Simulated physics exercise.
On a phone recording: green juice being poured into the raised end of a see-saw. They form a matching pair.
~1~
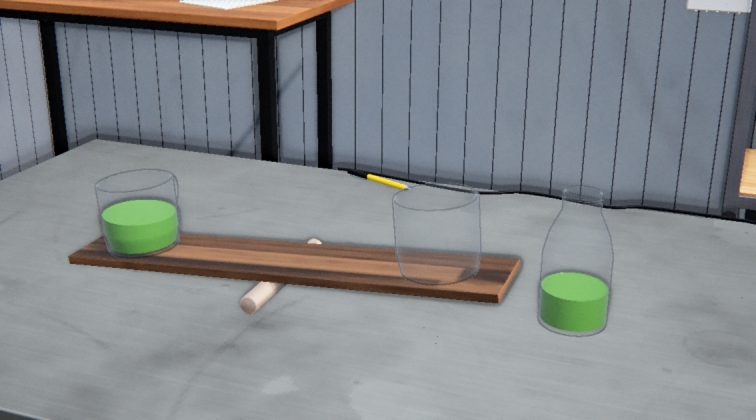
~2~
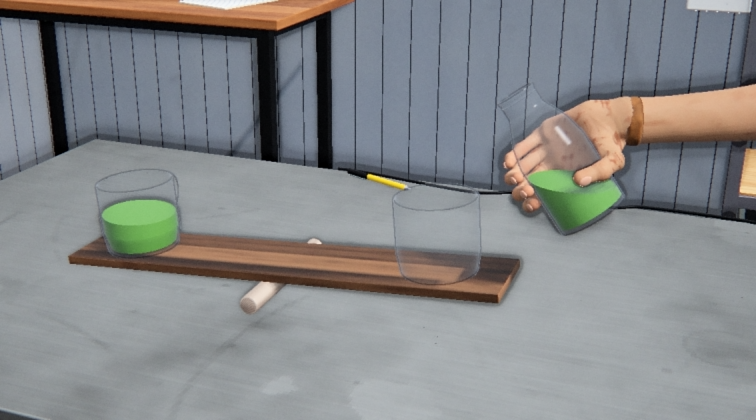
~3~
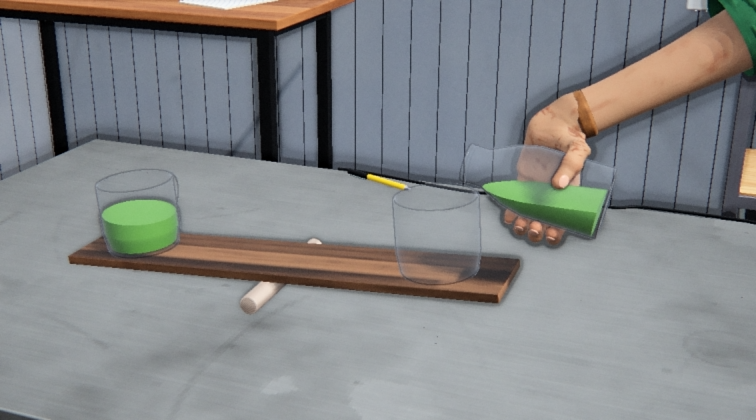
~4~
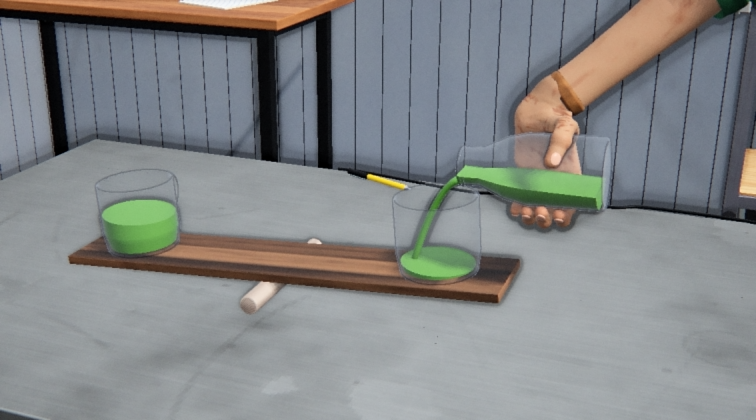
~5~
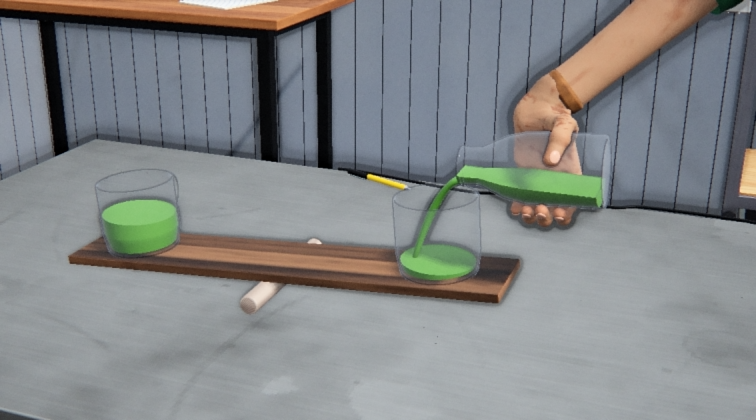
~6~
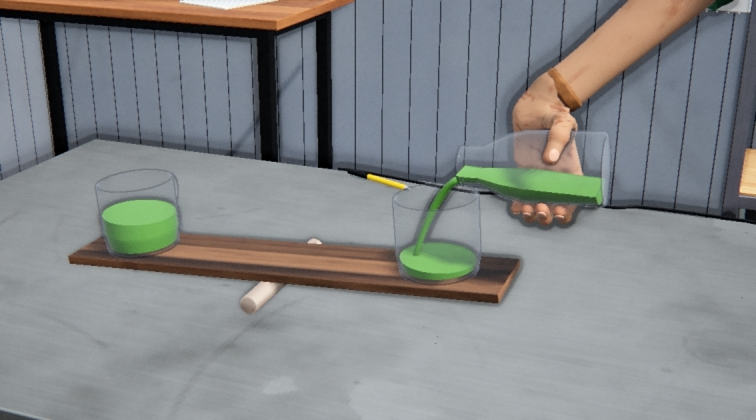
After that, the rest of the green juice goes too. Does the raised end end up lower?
No.
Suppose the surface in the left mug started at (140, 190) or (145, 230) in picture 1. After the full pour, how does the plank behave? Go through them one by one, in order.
As listed: Keeps its lean, changes sides.
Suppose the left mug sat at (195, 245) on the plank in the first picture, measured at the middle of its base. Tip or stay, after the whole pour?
Once the pour is done, it tilts the other way.
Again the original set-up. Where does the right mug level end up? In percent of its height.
30%, roughly.
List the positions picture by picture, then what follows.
In the first frame, before the pour; milk bottle (578, 255) about a quarter full; right mug (438, 231) empty, raised; left mug (139, 211) about half full, on the low side.
In the second frame, the milk bottle is on its way; rolling pin (252, 303); right mug (438, 231) empty.
In the third frame, the green juice nears the lip; milk bottle (532, 182) tipped 80° with all of its load; right mug (438, 231) empty.
In the fourth frame, pouring; rolling pin (252, 303); right mug nearly empty, surface at (439, 262); left mug about half full, surface at (139, 213).
In the fifth frame, pouring; milk bottle (529, 168) tipped 95° with about three quarters of its load; right mug (438, 231) nearly empty.
In the sixth frame, pouring; rolling pin (252, 303); right mug nearly empty, surface at (439, 259); left mug about half full, surface at (139, 213).
A moment on, the right mug is about a quarter full; the plank leans as before.
When it is over, the right mug is about a third full; the plank leans as before.
